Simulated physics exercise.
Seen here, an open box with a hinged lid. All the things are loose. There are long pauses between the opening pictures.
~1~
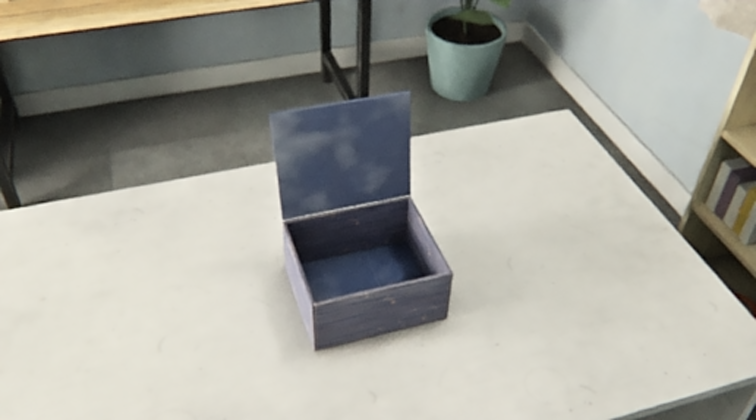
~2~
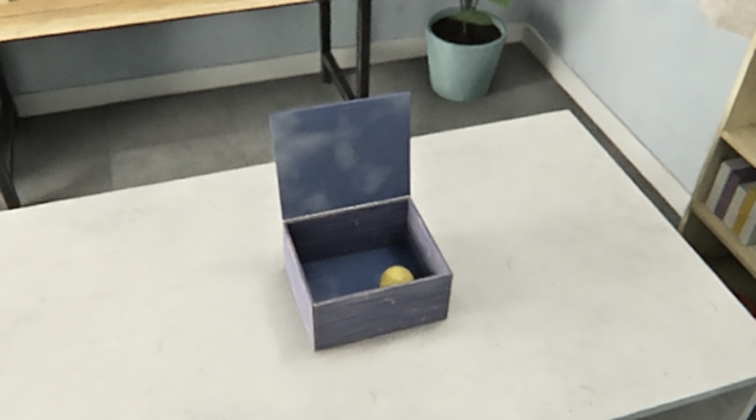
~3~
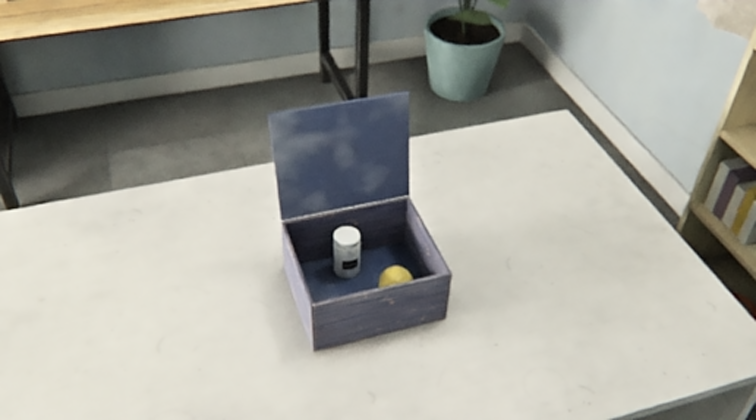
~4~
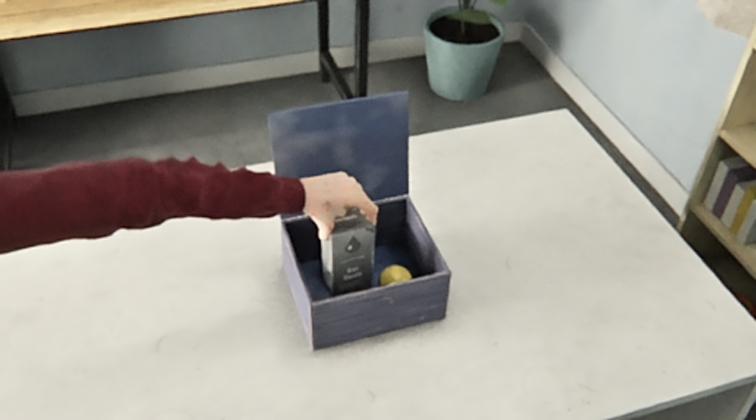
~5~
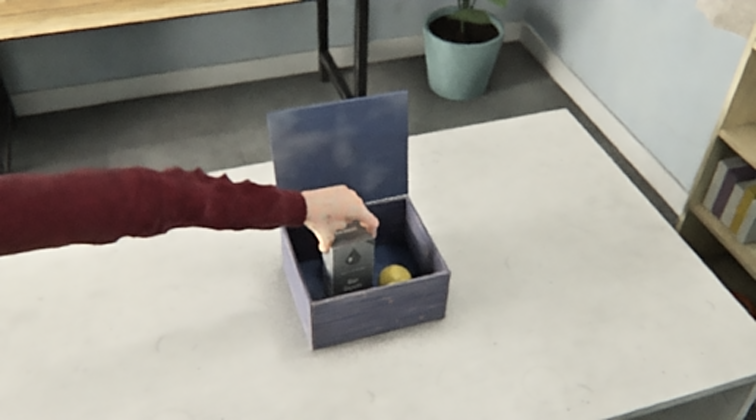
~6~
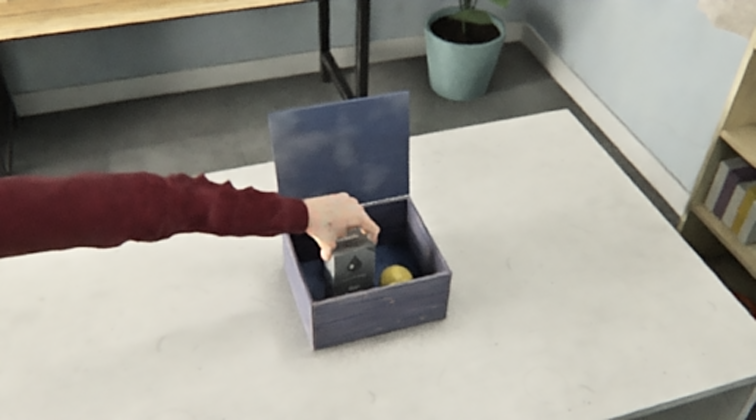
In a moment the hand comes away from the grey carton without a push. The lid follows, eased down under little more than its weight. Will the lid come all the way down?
Outcome: The lid is held up.
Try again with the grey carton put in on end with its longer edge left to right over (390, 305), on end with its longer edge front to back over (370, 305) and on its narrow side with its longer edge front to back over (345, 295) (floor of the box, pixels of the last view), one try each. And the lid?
First try: It shuts flat; second try: It is held up; third try: It sits on the rim.
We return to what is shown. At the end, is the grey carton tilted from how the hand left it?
The grey carton stays as placed.
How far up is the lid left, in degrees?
Some 25° above the rim.
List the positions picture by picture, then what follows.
In the first frame, the last thing is not in view yet.
In the second frame, the last thing is not in view yet.
In the third frame, the last thing is not in view yet.
The fourth frame shows coming down; grey carton (347, 254).
The fifth frame shows coming down; grey carton (348, 266).
The sixth frame shows put in, still held; grey carton (349, 273).
Then, 1.40 s later than the last frame, lid 77° above the rim.
Then, 1.70 s later than the last frame, lid 47° above the rim.
When it is over, lid 24° above the rim; all 3 as before. End places, in pixels of the last picture, grey carton near (349, 273).
